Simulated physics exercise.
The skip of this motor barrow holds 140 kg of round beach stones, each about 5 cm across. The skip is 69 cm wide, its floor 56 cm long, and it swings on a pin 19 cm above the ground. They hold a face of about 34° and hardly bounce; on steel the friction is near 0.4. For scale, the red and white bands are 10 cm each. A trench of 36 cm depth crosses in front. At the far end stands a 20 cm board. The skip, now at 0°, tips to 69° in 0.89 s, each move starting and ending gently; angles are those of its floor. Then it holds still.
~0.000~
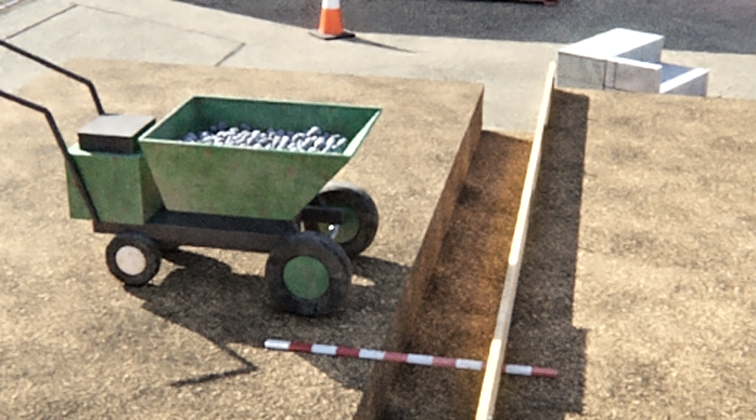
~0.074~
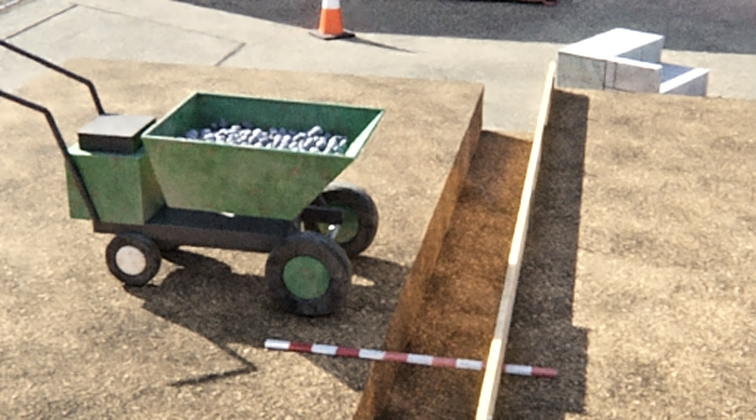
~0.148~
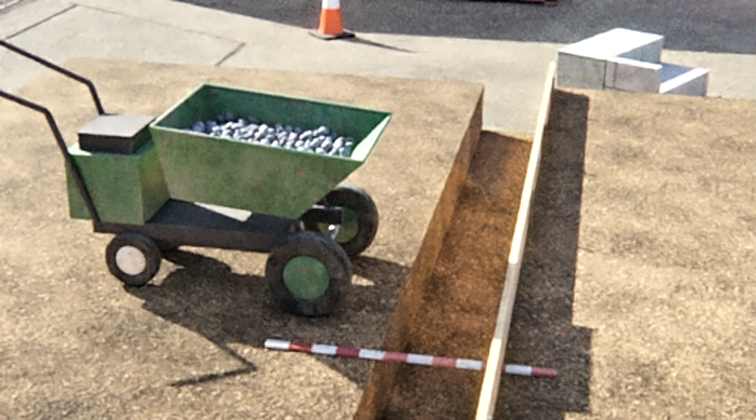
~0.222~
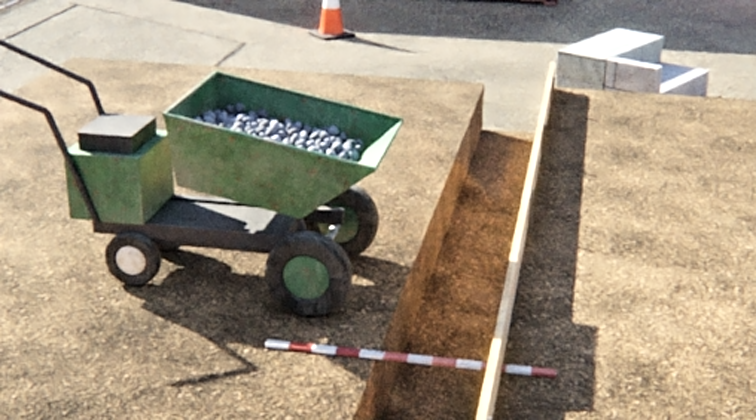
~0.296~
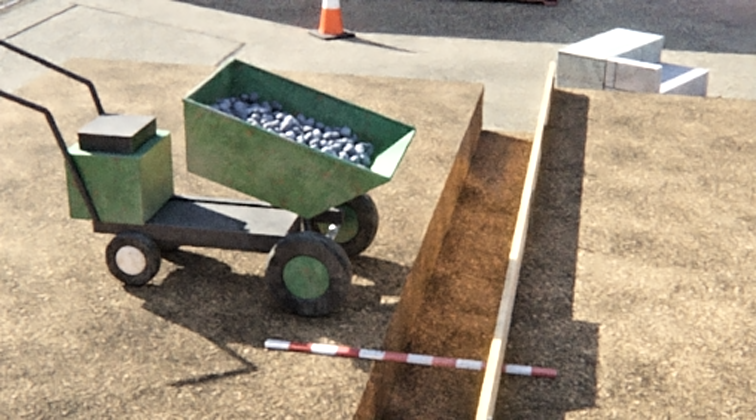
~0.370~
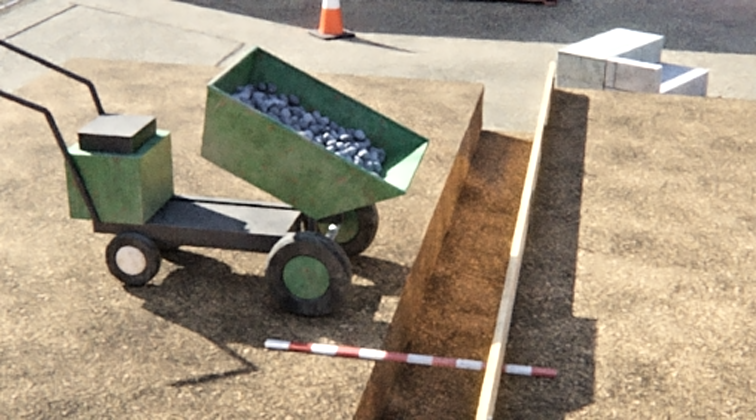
The clip shows a green motor barrow loaded with round grey stones, standing left of a trench on sandy ground, as its skip starts level and swings gradually upward at the rear, tilting toward the trench while the wheels stay still.
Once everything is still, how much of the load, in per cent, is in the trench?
Some 88 per cent of it.
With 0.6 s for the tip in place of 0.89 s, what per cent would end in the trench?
It would be near 75 per cent.
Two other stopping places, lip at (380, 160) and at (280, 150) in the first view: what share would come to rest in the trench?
About 55 and 100 per cent.
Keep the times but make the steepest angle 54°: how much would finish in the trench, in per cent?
Then about 60 per cent.
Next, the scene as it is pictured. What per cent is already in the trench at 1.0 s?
About 30 per cent by then.
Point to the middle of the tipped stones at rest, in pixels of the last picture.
Their middle is at about (472, 354).
After 0.7 s the floor is at 58°; 100 % in the skip; the foremost stones are at (430, 228).
After 1.0 s the floor is at 69°; 69 % in the skip, 29 % in the trench, 2 % past the trench; the foremost stones are at (529, 269).
After 1.3 s the floor is at 69°; 20 % in the skip, 68 % in the trench, 13 % past the trench; the foremost stones are at (664, 324).
After 3.3 s the floor is at 69°; 0 % in the skip, 88 % in the trench, 12 % past the trench; the foremost stones are past the picture's edge.
